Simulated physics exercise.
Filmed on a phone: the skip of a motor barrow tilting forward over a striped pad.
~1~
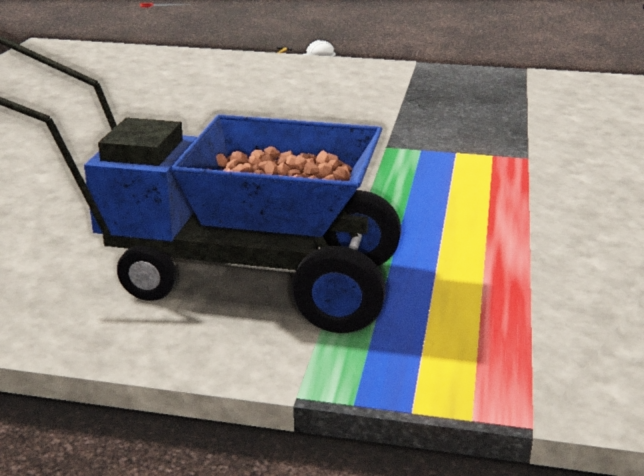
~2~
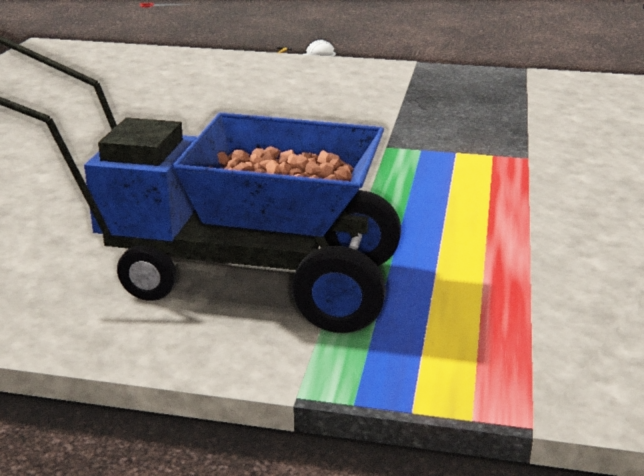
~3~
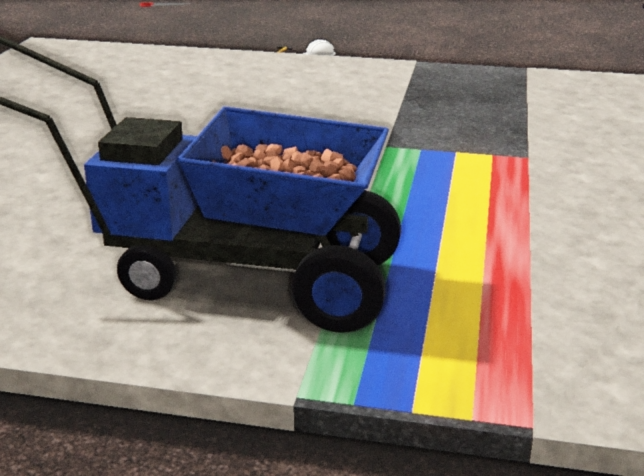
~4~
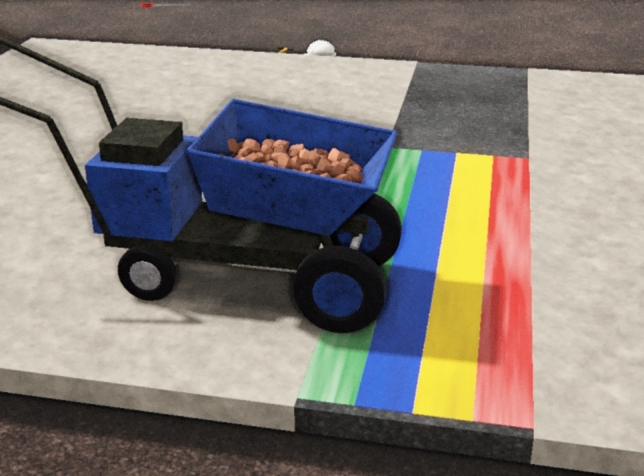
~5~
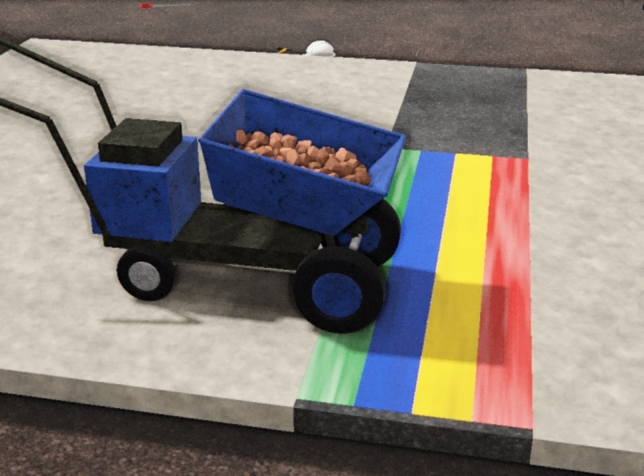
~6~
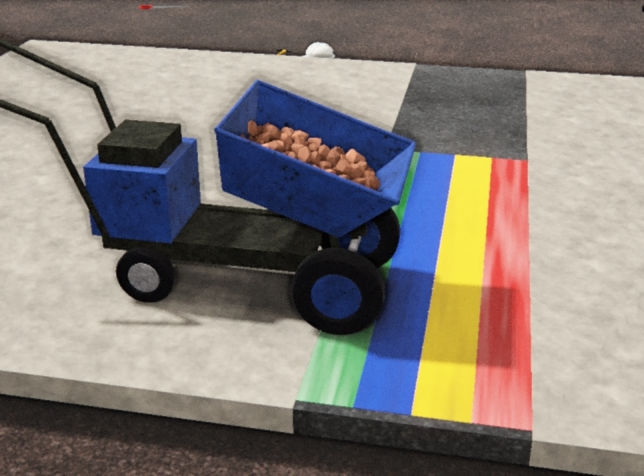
On a pale slab with a striped pad, a blue barrow's rubble-filled skip tilts forward.
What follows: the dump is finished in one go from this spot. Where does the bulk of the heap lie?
The heap favours the red strip.
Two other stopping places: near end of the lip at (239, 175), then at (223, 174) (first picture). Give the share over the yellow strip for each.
Roughly 20 per cent, and 10 per cent.
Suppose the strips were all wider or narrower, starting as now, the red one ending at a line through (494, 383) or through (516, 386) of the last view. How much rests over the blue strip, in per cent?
First some 0, then 0 per cent.
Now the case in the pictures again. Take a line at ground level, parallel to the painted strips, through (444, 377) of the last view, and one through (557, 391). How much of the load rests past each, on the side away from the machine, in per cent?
First some 90, then 20 per cent.
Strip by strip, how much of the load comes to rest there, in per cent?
Green strip near 0; blue strip near 0; yellow strip near 25; red strip near 45.
Shortly afterwards, skip tipped steeply; the whole lot in the skip.
Next, skip tipped right over; the bulk in the skip; only a few over the yellow strip; near a quarter over the red strip; only a few off the paint.
Some moments later, skip tipped right over; a little in the skip; near a quarter over the yellow strip; near half over the red strip; near a quarter off the paint.
In the end, skip tipped right over; only a few in the skip; none at all over the green strip; only a few over the blue strip; near a quarter over the yellow strip; near half over the red strip; near a quarter off the paint.
